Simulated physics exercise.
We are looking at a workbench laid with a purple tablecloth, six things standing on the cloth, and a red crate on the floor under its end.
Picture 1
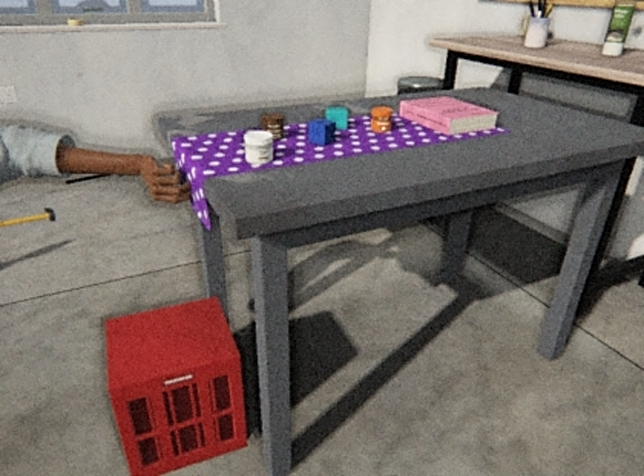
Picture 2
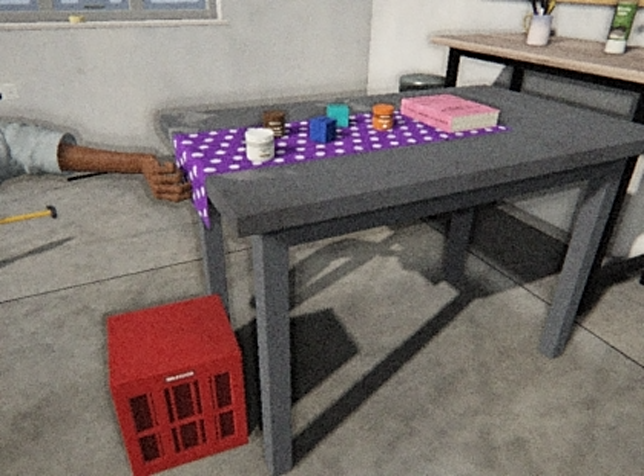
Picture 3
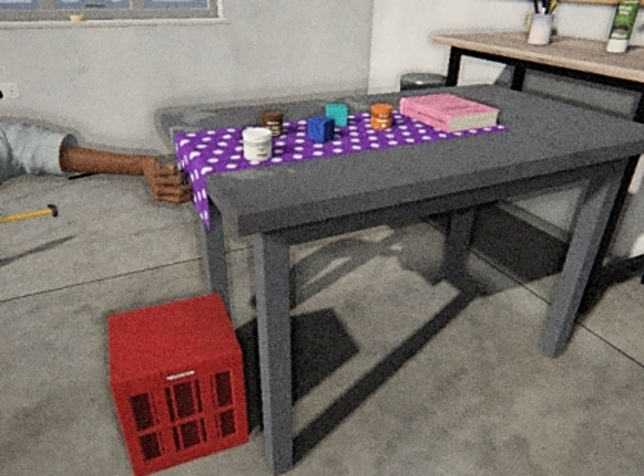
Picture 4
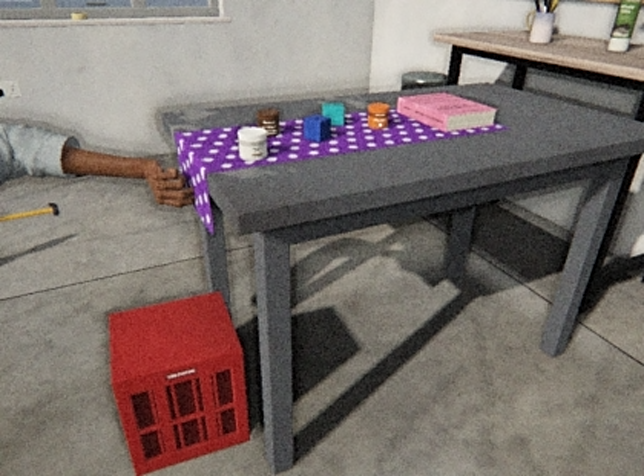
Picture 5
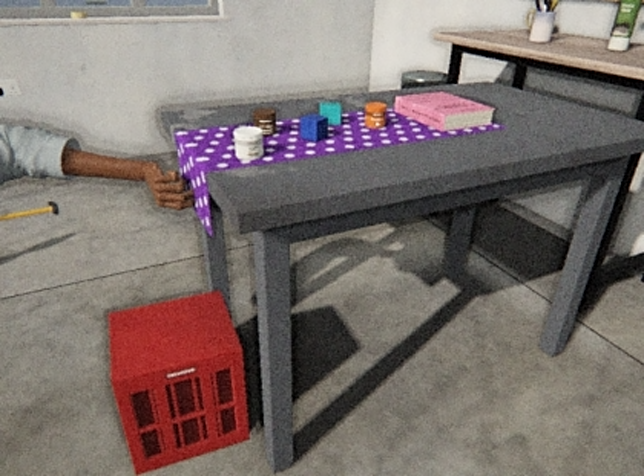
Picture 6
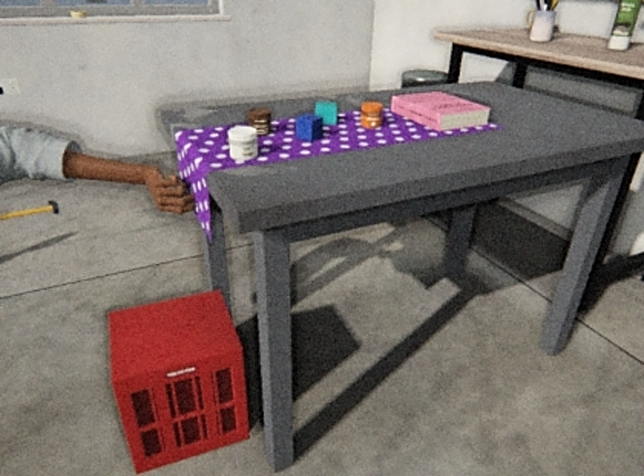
A hand tugs a purple spotted cloth slightly left along a table, carrying the items on it.
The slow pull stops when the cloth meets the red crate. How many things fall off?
The count of fallen things is three.
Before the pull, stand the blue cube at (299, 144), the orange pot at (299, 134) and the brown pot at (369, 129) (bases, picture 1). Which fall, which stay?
The blue cube is carried off, the orange pot goes over, the brown pot does not fall.
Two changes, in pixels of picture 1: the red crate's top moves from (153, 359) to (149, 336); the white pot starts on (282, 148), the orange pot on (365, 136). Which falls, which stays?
The white pot goes over, the orange pot stays on.
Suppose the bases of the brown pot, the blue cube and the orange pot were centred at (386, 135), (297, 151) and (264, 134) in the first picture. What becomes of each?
The brown pot remains up, the blue cube goes over, the orange pot goes over.
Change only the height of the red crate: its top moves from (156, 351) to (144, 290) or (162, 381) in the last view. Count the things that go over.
In that case 1 and 4.
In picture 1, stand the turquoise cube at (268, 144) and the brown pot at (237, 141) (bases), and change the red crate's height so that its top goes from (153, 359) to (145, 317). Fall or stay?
The turquoise cube tumbles off; the brown pot falls.
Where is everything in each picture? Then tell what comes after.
In the first picture, hem (210, 231); white pot (259, 135); brown pot (273, 116); blue cube (322, 122); turquoise cube (337, 109); orange pot (382, 109); top of the crate (153, 359).
In the second picture, hem (210, 229); white pot (260, 133).
In the third picture, hem (210, 231); brown pot (272, 113).
In the fourth picture, hem (213, 235); blue cube (318, 118); top of the crate (156, 353).
In the fifth picture, hem (213, 237); turquoise cube (330, 104).
In the sixth picture, hem (211, 242); white pot (243, 131); brown pot (260, 111); blue cube (310, 117); turquoise cube (326, 104); orange pot (372, 105).
A little later, hem near (199, 250); white pot gone.
Next, hem near (203, 300); white pot and brown pot gone.
Later still, hem on the crate; white pot, brown pot and blue cube gone.
When it is over, hem on the crate; white pot, brown pot and blue cube gone. It carries off three.
